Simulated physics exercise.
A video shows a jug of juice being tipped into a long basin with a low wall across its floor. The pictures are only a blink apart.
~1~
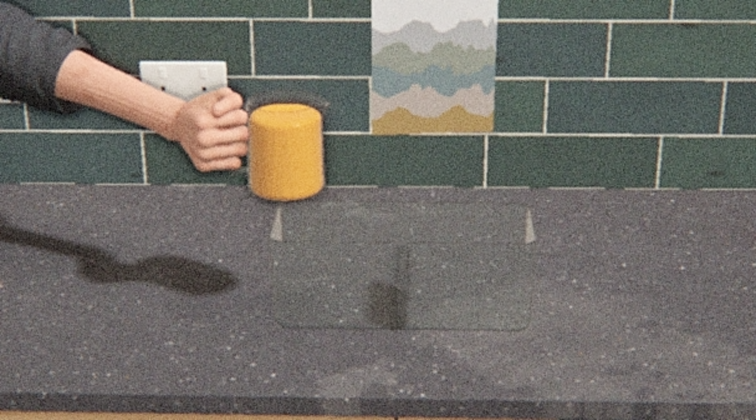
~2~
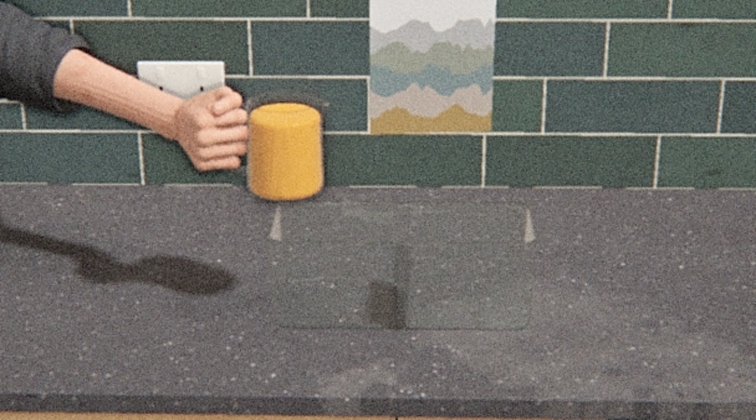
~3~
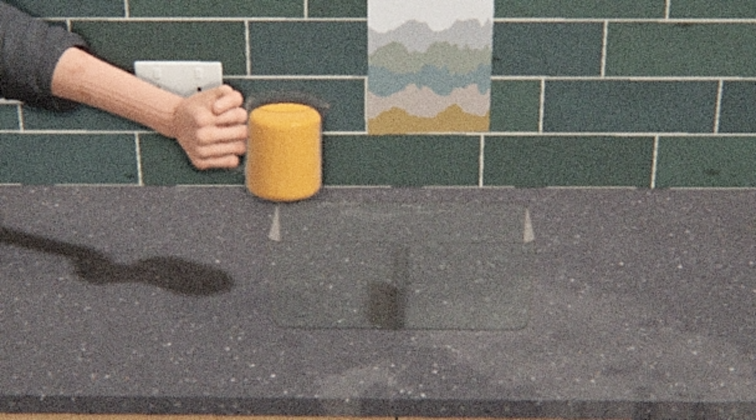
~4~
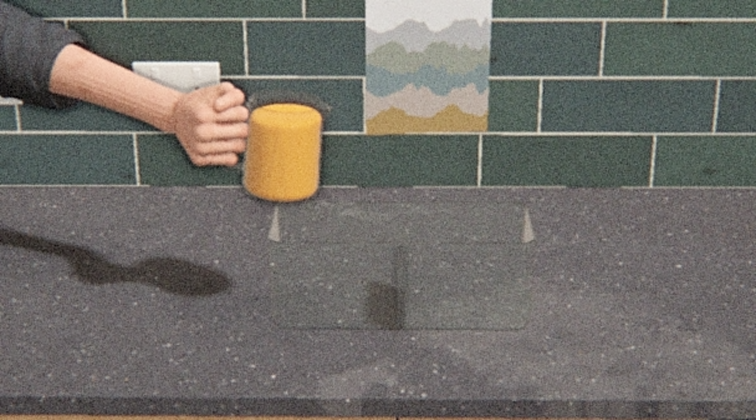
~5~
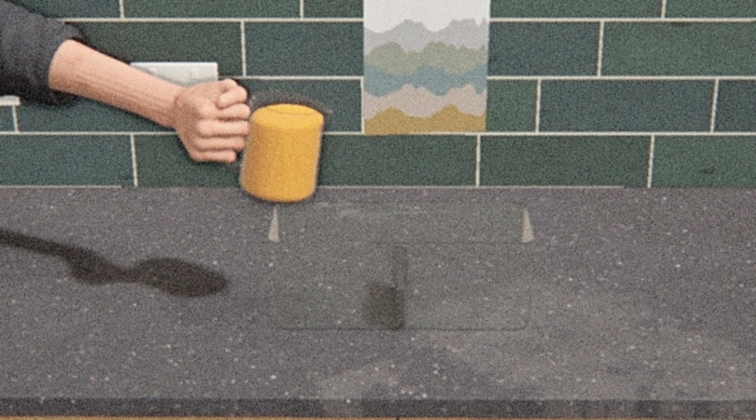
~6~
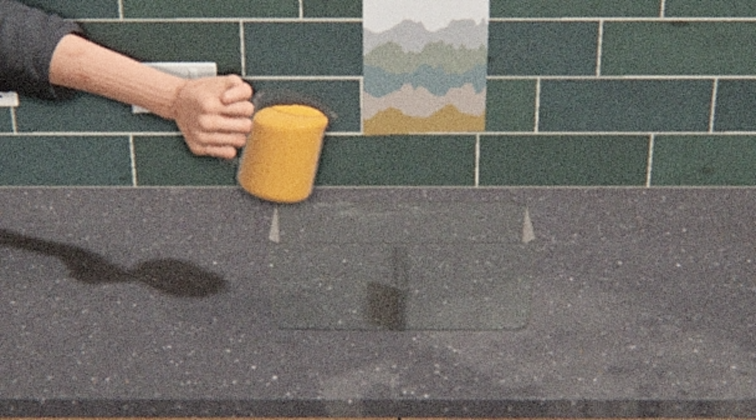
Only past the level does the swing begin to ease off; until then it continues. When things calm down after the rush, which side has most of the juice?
More to the left.
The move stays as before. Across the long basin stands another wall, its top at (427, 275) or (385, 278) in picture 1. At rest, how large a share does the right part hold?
Around 5 per cent for the first, around 70 per cent for the second.
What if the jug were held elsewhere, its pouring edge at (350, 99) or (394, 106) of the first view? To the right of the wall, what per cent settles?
About 75 % the first time, about 100 % the second.
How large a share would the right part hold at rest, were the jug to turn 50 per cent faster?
It comes to 10 per cent or so.
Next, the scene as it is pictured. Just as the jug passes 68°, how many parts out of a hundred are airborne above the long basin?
About 10 %.
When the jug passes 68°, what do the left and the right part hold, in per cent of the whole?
Left side: 5 in a hundred; right side: 0 in a hundred.
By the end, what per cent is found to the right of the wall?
Near 15 in a hundred.
A moment on, the tilt is 68° and 84 per cent is still to pour, 4 is left of the wall and 0 right of it.
Next, the tilt is 98° and 37 per cent is still to pour, 34 is left of the wall and 13 right of it.
Then the tilt is 101° and 8 per cent is still to pour, 72 is left of the wall and 16 right of it.
Later the tilt is 101° and 1 per cent is still to pour, 81 is left of the wall and 17 right of it.
At rest 83 per cent lies left of the wall, 17 right of it and 1 outside.
